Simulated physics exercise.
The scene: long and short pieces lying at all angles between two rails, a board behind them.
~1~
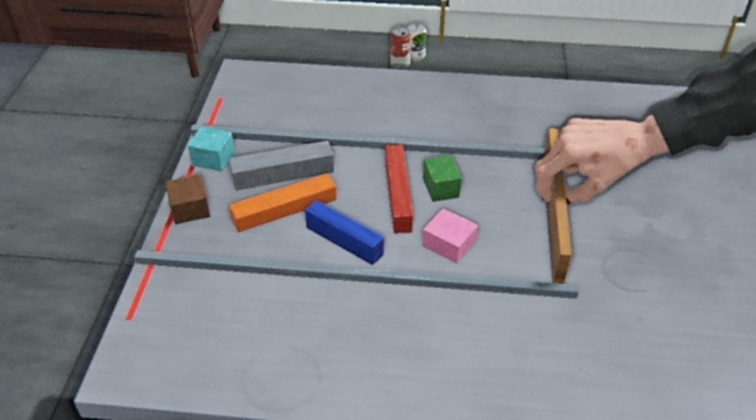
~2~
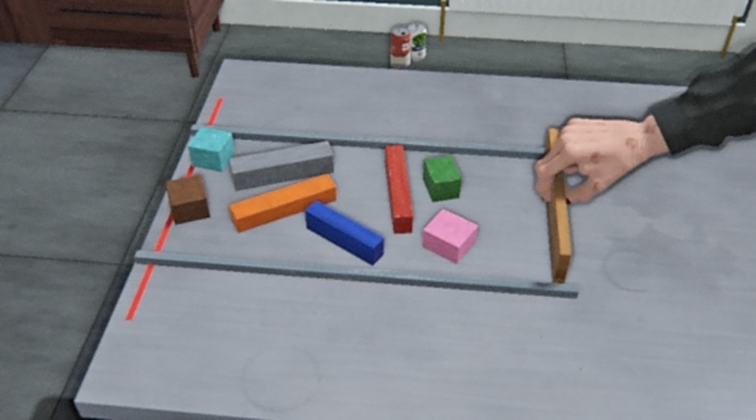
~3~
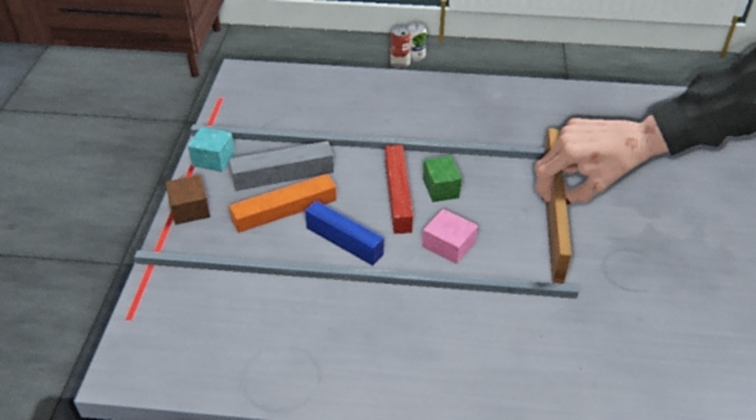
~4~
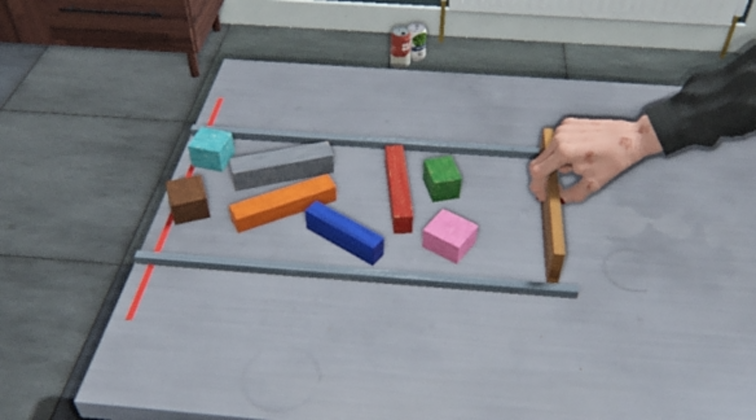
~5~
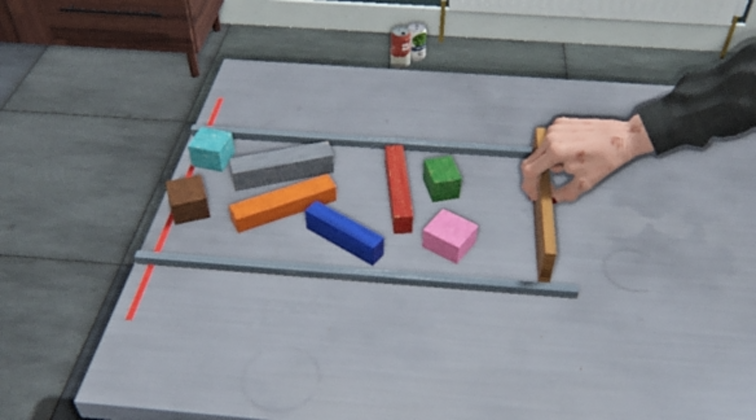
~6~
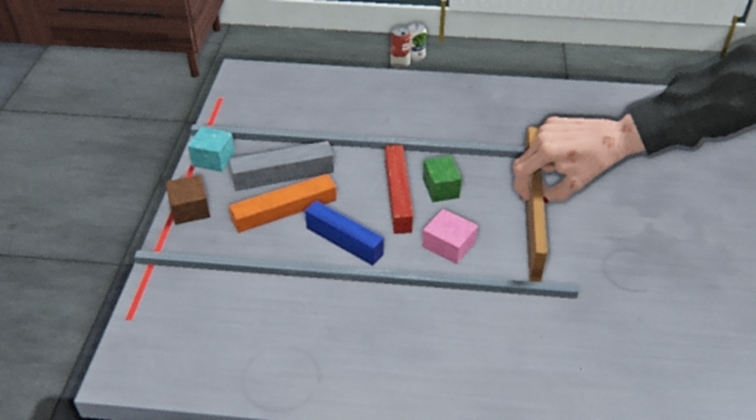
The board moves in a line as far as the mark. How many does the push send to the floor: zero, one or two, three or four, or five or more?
The number that fall off is five or more.
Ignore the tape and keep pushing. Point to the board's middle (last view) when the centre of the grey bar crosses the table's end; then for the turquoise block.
Its middle is around (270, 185) and around (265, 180).
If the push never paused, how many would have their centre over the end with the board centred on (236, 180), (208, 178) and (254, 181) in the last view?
Past the end: 3, 5 and 3.
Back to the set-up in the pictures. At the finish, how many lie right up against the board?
It touches 1.
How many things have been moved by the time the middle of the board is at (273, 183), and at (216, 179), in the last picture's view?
At the one place 8, at the other 8.
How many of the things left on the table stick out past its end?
It comes to 1.
A little later, none off yet; brown block at rest near (188, 199); turquoise block at rest near (212, 150); grey bar at rest near (280, 166).
When it is over, the number that fall off is five or more; down, pink block, red bar, blue stick, orange bar, grey bar, turquoise block and brown block.
